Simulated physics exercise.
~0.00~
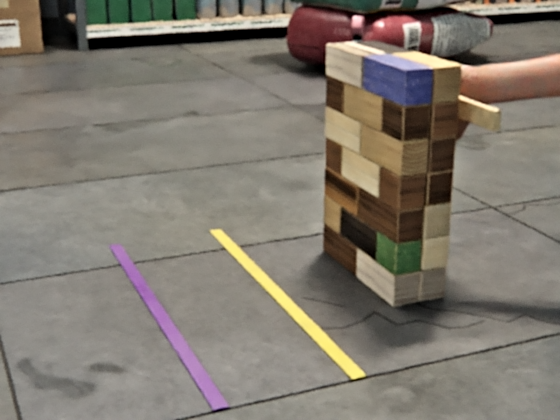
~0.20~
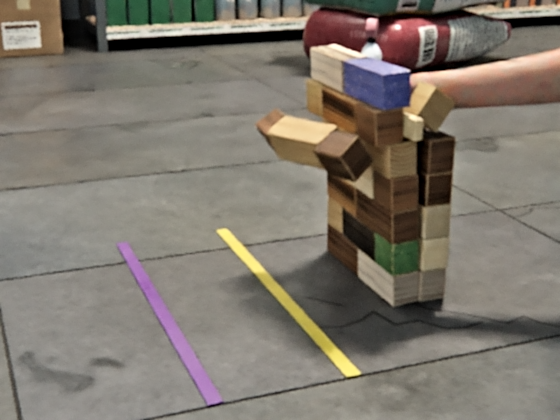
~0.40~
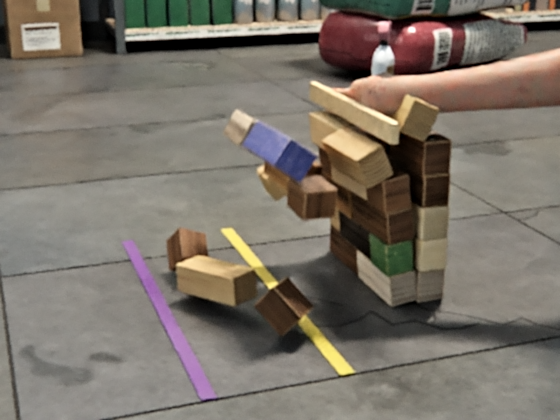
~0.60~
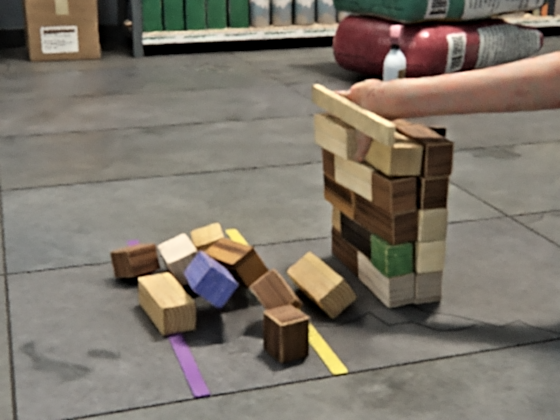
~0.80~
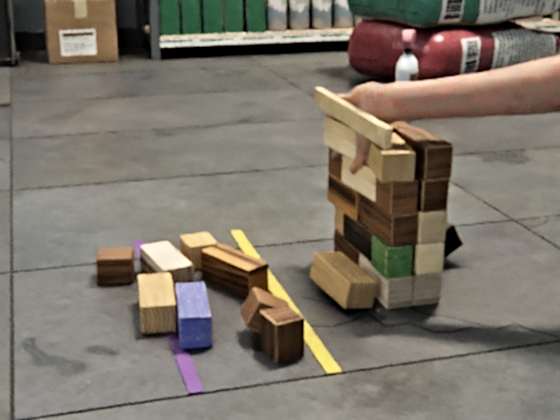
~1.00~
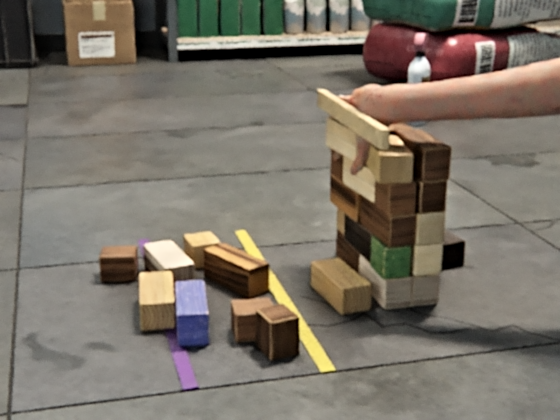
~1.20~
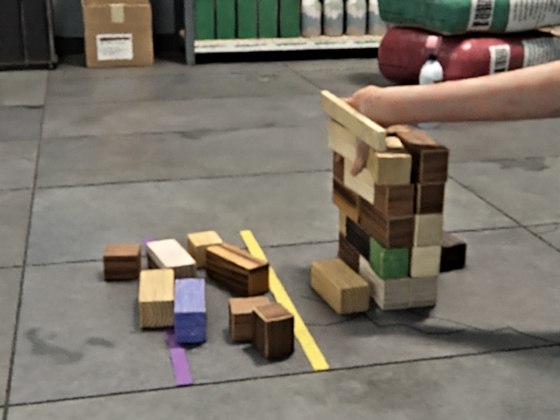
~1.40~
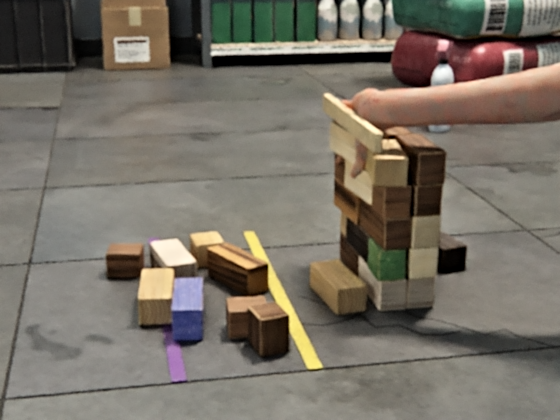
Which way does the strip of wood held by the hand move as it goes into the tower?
The strip of wood moves to the left.
